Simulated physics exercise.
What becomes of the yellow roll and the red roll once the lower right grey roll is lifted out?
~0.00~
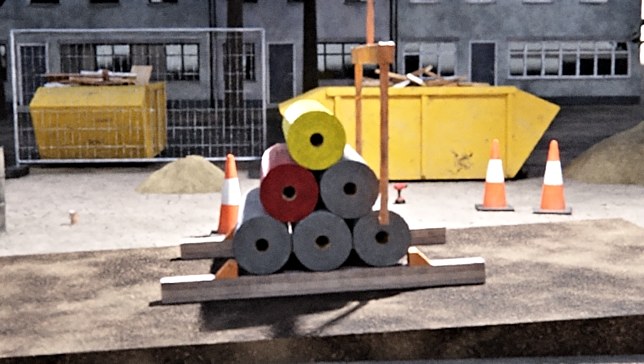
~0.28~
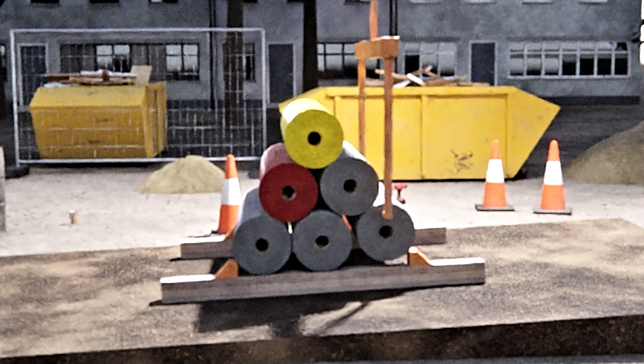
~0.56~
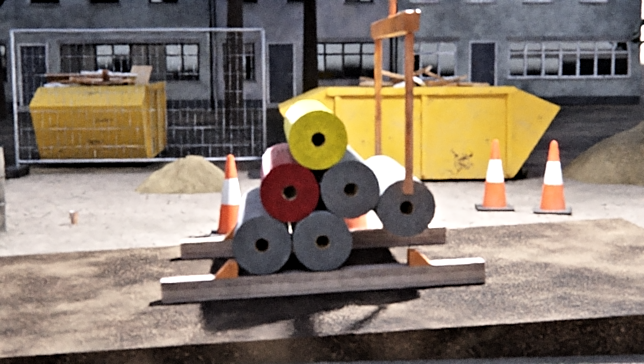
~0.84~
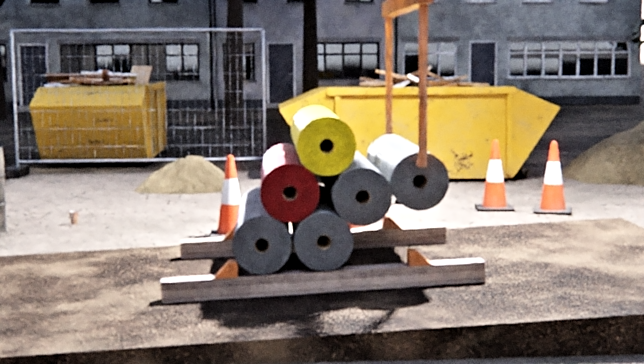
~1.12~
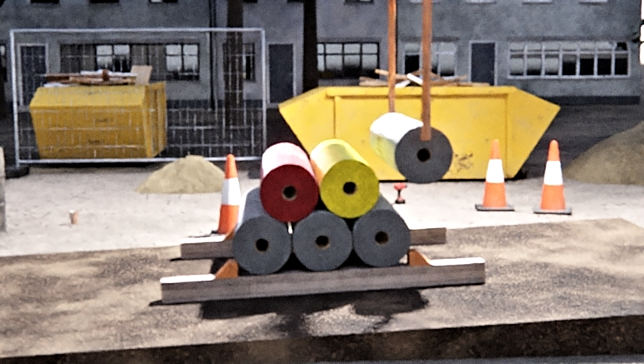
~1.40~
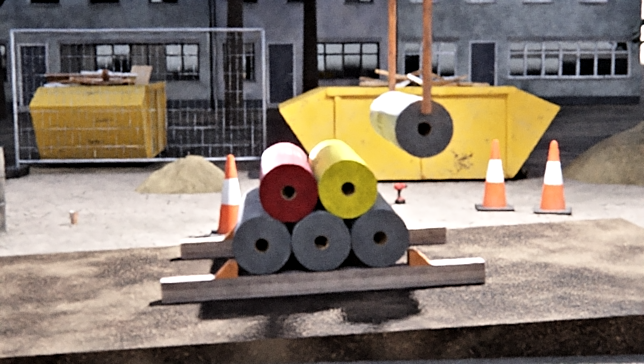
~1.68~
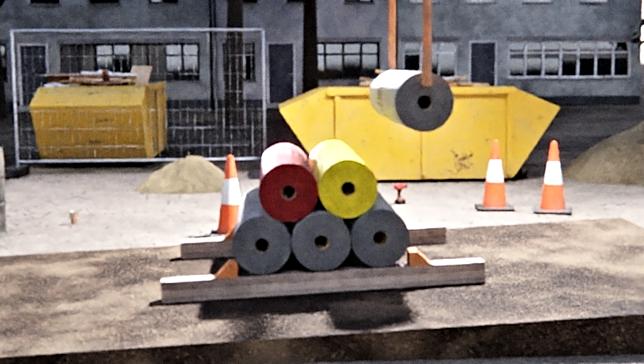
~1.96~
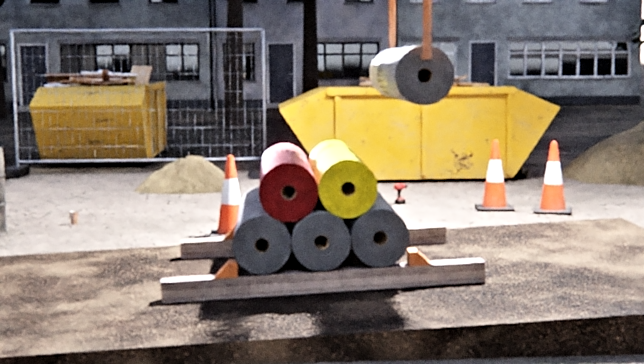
The yellow roll drops down to the right from the top of the stack and settles beside the red one. The red roll stays where it was.
